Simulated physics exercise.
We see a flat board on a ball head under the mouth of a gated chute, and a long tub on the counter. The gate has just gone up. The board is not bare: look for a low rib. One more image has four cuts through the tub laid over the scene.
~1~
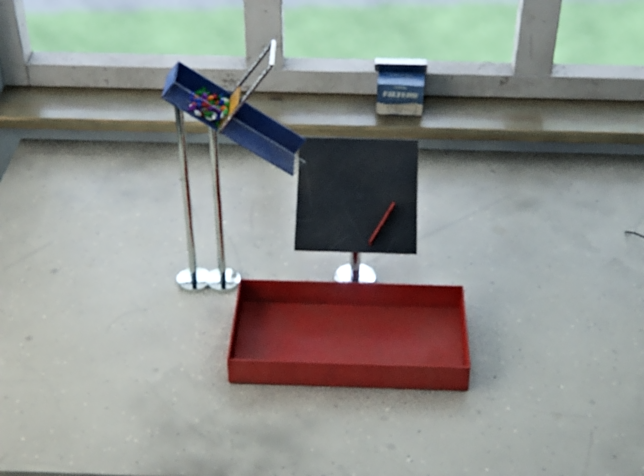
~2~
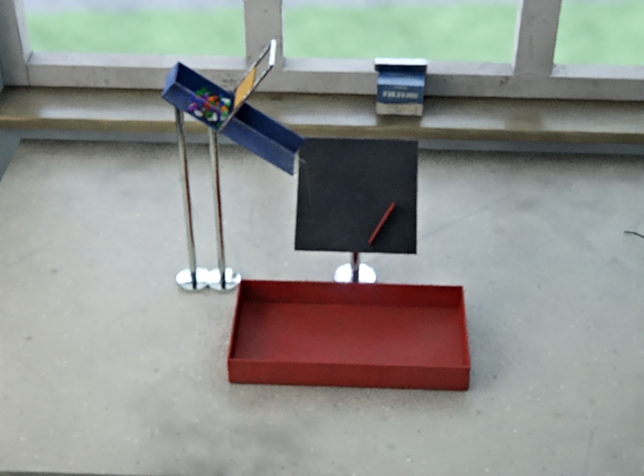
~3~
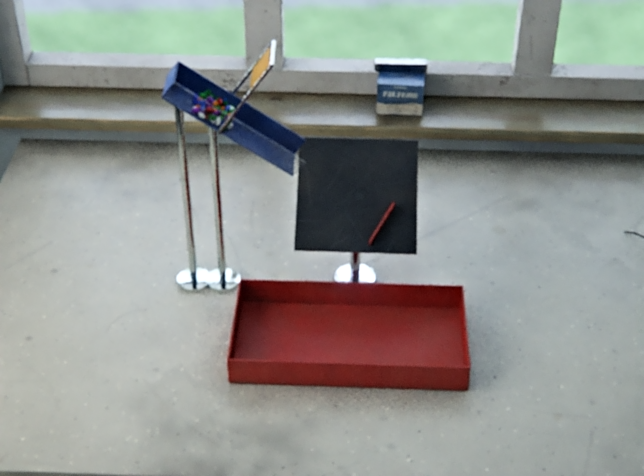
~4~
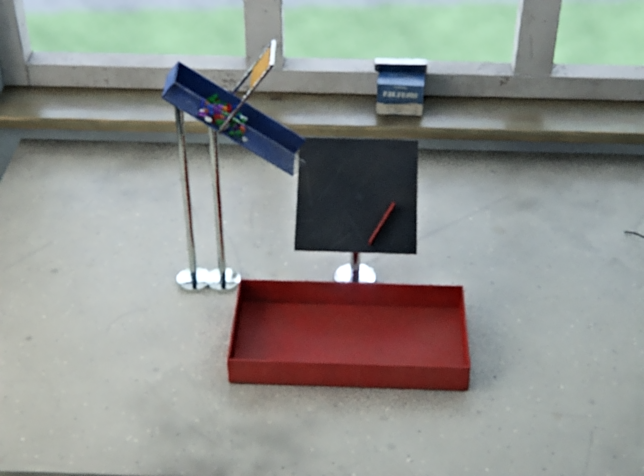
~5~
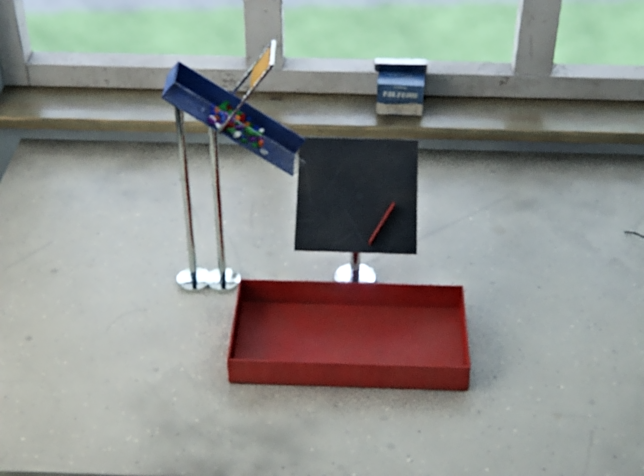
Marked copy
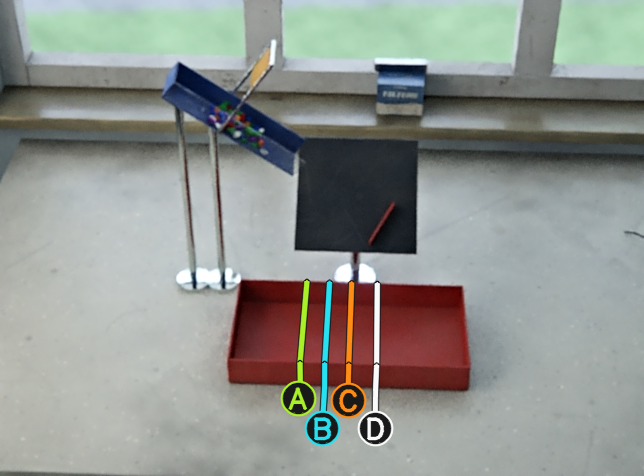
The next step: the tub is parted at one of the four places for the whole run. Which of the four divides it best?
The best line is C.
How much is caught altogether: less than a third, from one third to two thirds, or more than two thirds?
It is more than two thirds.
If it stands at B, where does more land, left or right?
Right.
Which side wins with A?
More lands on the right.
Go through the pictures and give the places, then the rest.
In the first picture, load behind the gate at (211, 103), jelly beans; lip of the chute at (294, 165), sloping fairly steeply.
In the second picture, middle of the board at (357, 194), tilted fairly steeply; middle of its low edge at (355, 252); of its high edge at (359, 139).
In the third picture, front corners of the tub at (228, 359) and (470, 367), empty; front of the load at (229, 126).
In the fourth picture, middle of the load at (225, 114); its front at (244, 140), about a third of the way to the lip; rib from (394, 202) to (370, 242).
In the fifth picture, middle of the load at (238, 124); its front at (264, 152), about half of the way to the lip.
On the marked copy, line A crosses the front rim at (300, 362); line B crosses the front rim at (324, 363); line C crosses the front rim at (348, 363); line D crosses the front rim at (376, 364).
For line A, of what is caught, none on the left of the divider, all on the right.
For line B, of what is caught, a stray few on the left of the divider, nearly all on the right.
For line C, of what is caught, about a third on the left of the divider, about two thirds on the right.
For line D, of what is caught, nearly all on the left of the divider, a small part on the right.
